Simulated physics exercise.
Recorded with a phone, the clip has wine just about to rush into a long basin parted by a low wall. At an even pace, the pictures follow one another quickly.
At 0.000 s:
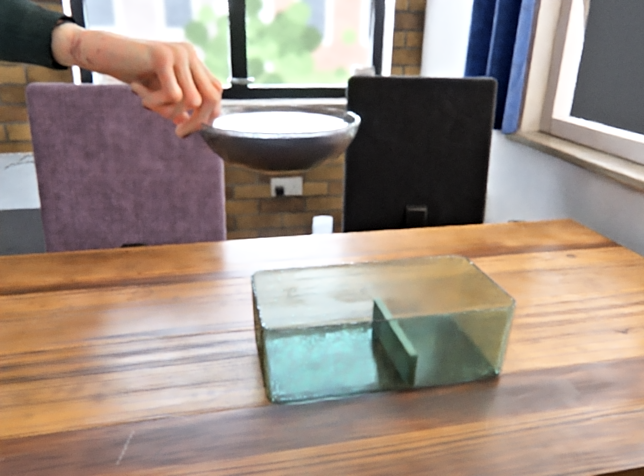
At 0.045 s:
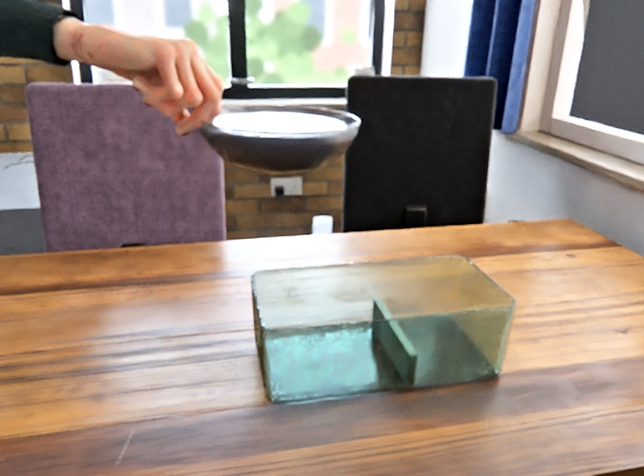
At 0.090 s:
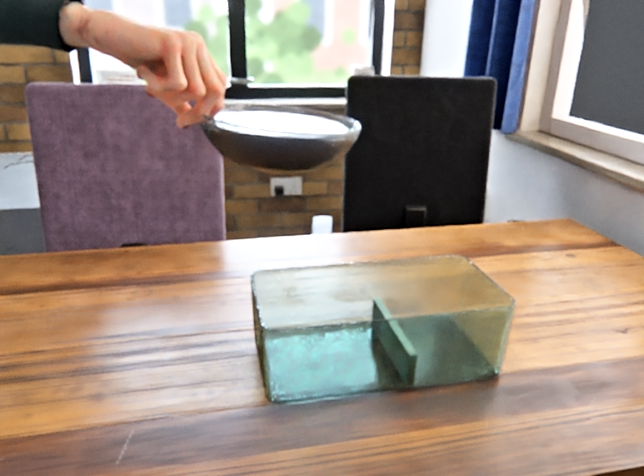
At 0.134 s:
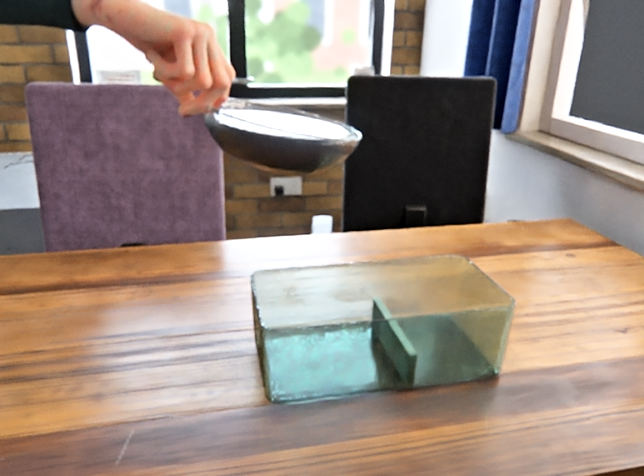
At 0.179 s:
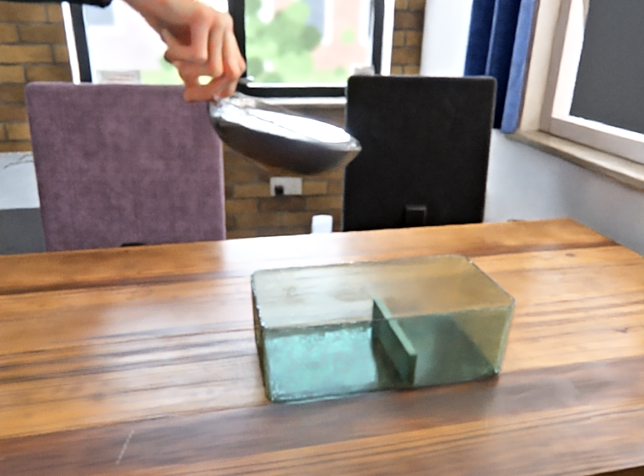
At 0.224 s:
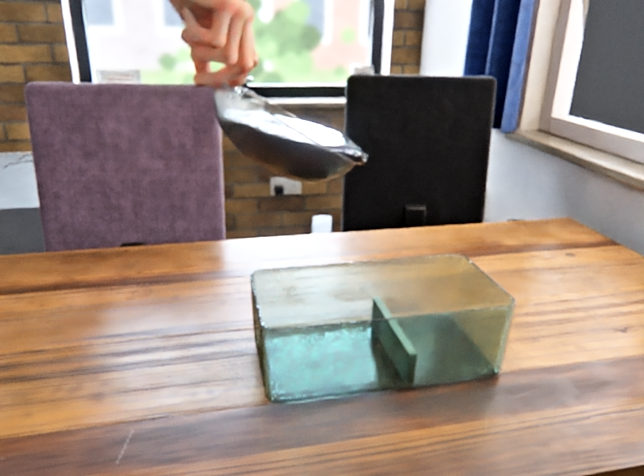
The clip opens with a hand holding a dark, shallow bowl of liquid level above a divided glass basin on a wooden table. The hand lifts and shifts right, tilting the bowl steadily down to the right, until a little liquid slips over its right rim while the basin stays still.
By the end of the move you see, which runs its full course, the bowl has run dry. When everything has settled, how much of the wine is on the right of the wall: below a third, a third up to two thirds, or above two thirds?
The share right of the wall is the middle band, one third to two thirds.
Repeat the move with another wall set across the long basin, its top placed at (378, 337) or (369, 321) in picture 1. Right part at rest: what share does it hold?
Case 1: 55 %; case 2: 70 %.
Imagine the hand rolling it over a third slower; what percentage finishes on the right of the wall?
About 55 per cent would end up there.
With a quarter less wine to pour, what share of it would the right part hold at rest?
About 35 percent.
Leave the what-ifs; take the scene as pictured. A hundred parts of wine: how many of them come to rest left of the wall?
Roughly 50 in a hundred.
A moment on, the bowl is tipped on its side and 3 per cent is still to pour, 10 is left of the wall and 23 right of it.
Next, the bowl is tipped on its side and 0 per cent is still to pour, 46 is left of the wall and 42 right of it.
Then the bowl is tipped on its side and 0 per cent is still to pour, 47 is left of the wall and 42 right of it.
Later the bowl is tipped on its side and 0 per cent is still to pour, 50 is left of the wall and 44 right of it.
In the end 51 per cent lies left of the wall, 44 right of it and 6 outside.
